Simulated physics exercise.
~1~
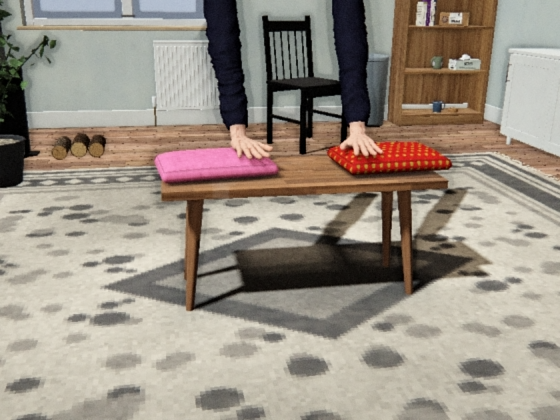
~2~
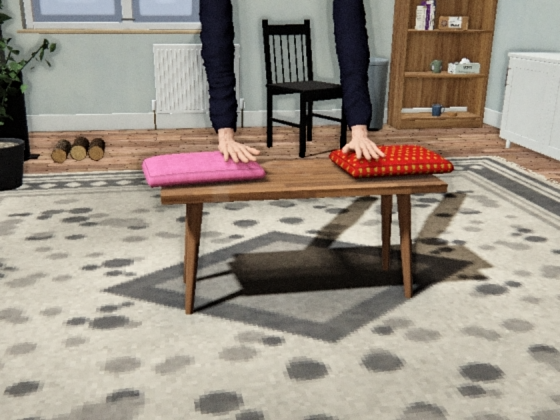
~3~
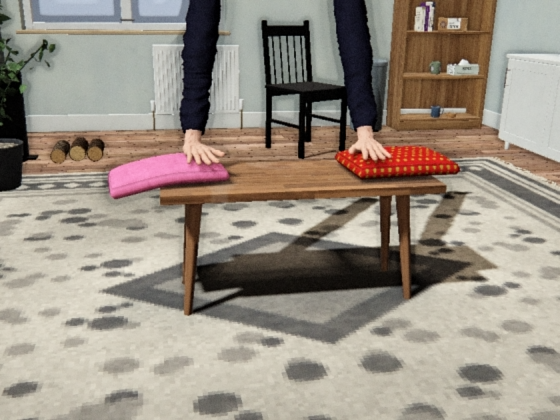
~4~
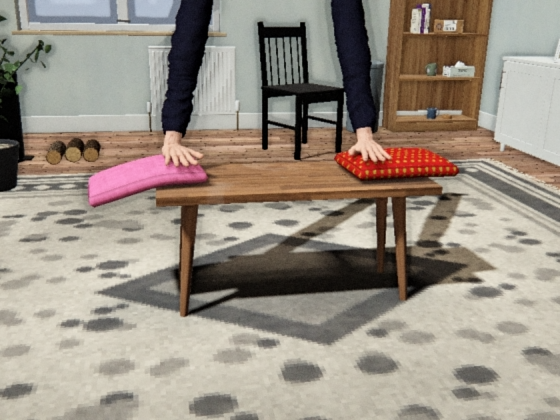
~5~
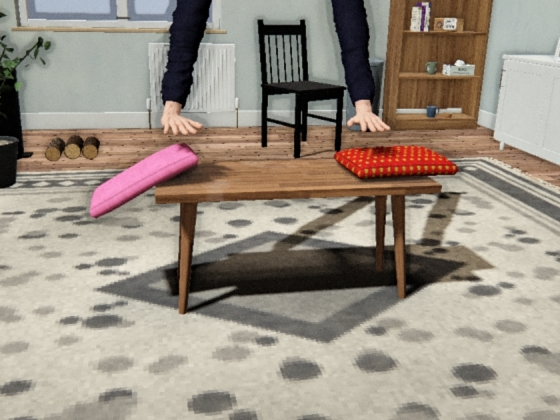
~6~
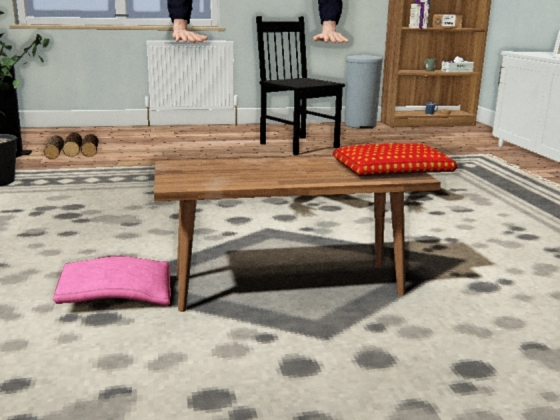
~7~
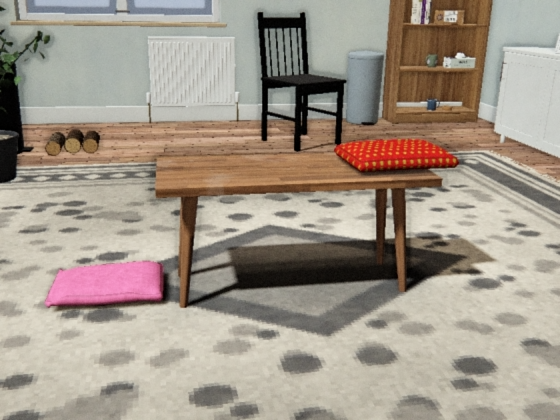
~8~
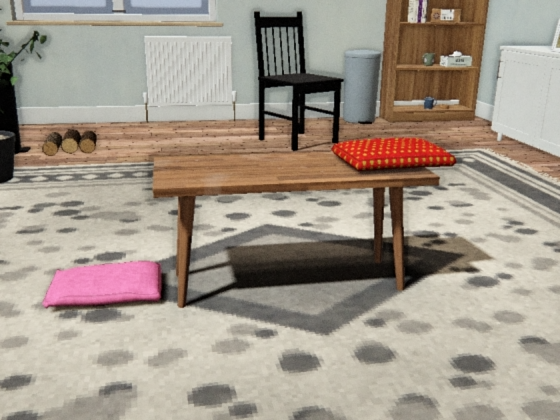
Pink cushion and red pillow pushed towards opposite table ends by two hands, the pink one tipping left onto the rug.
